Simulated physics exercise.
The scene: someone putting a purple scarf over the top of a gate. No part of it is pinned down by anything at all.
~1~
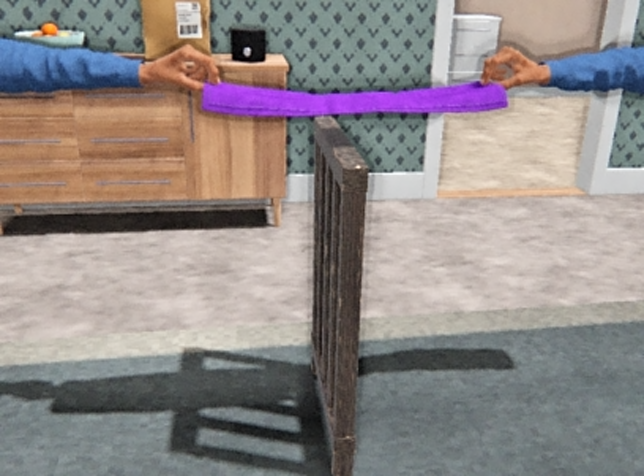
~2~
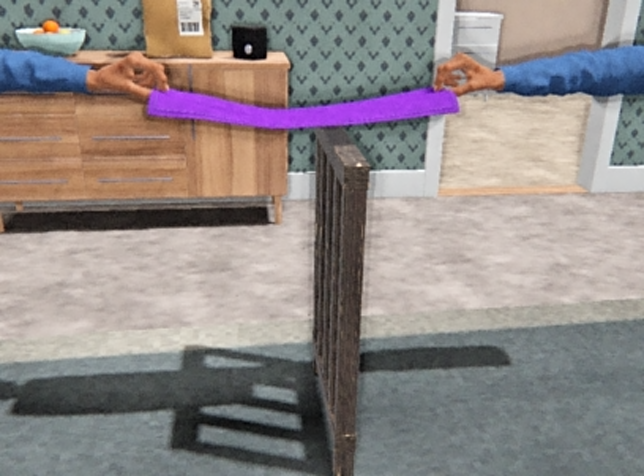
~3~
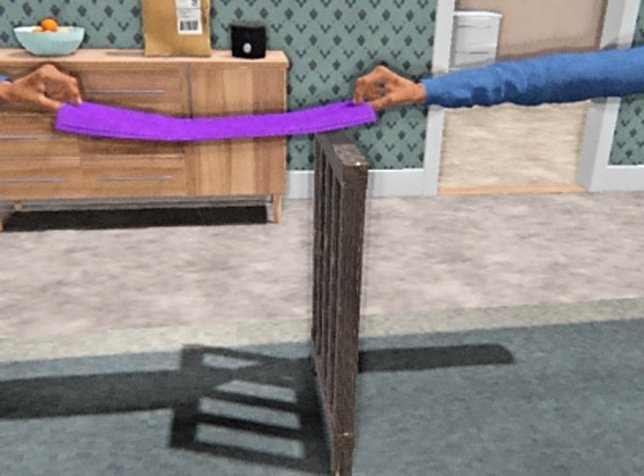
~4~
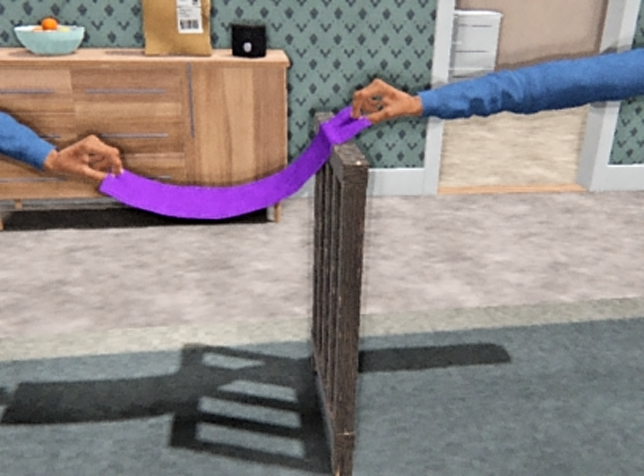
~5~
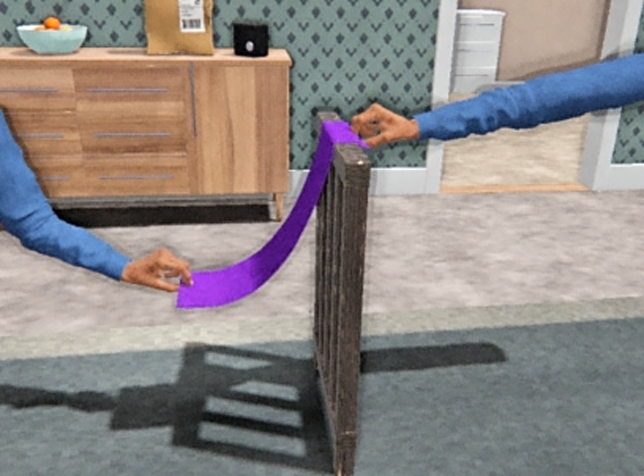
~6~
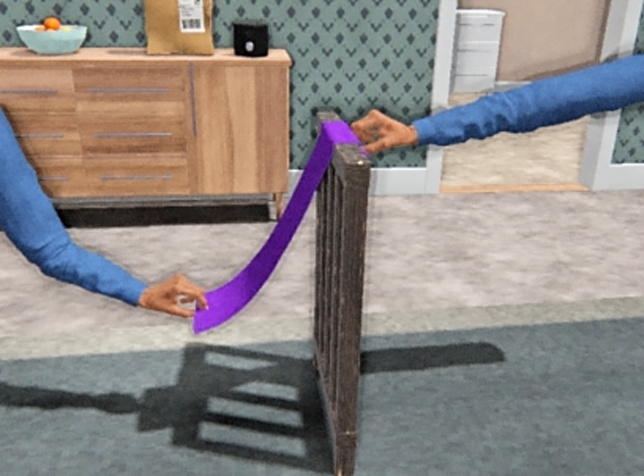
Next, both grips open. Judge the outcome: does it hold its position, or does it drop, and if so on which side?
It drops on the left.
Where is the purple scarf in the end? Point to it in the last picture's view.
Its centre ends up at (270, 416).
Then, 0.24 s past the final frame, scarf sliding left.
Then, 0.46 s past the final frame, scarf clear of the top and falling near (273, 393).
Then, 0.68 s past the final frame, scarf in a heap on the floor near (271, 416).
When it is over, scarf in a heap on the floor near (270, 416). The purple scarf falls on the left side.
